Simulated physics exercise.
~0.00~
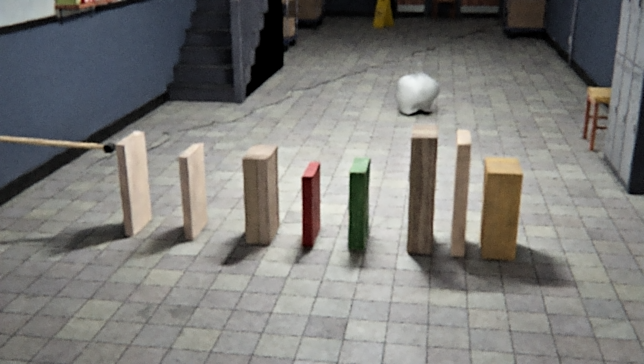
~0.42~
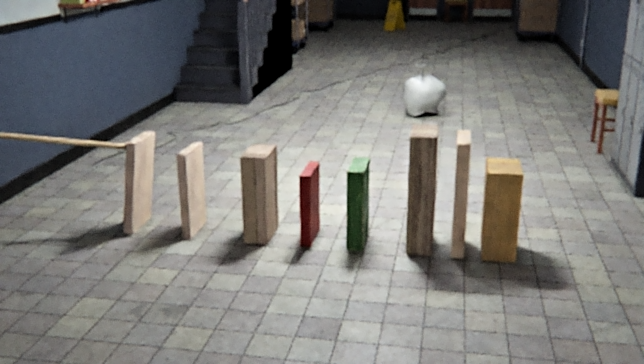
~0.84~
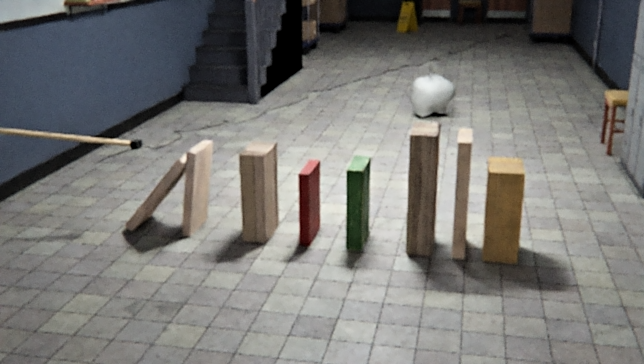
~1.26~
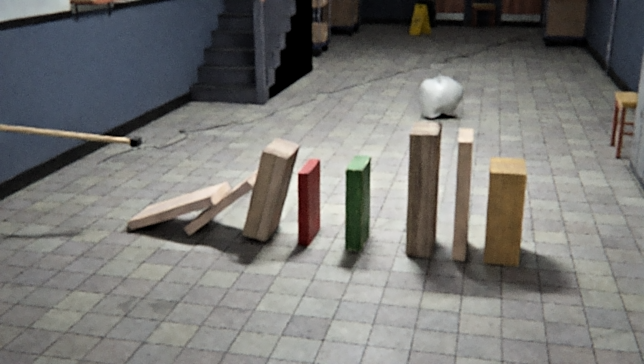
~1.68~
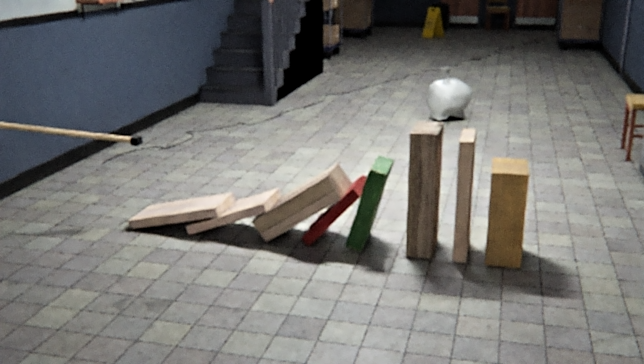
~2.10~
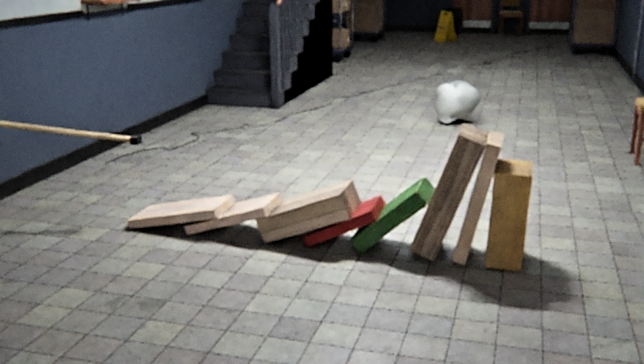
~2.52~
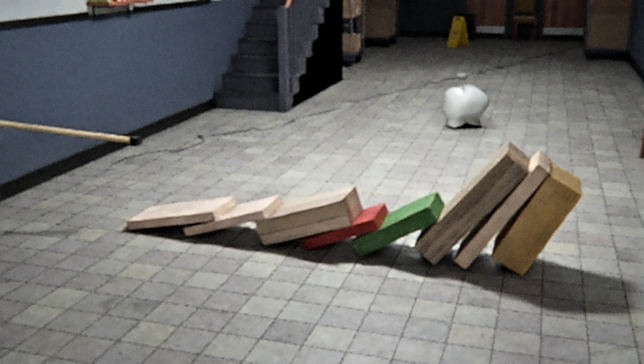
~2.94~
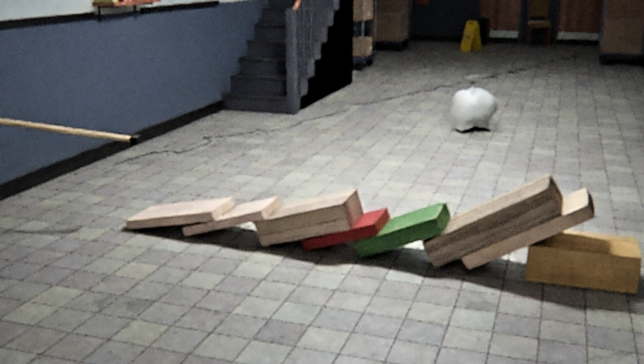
A pole tips the leftmost of eight upright boards, and all topple rightward in turn.
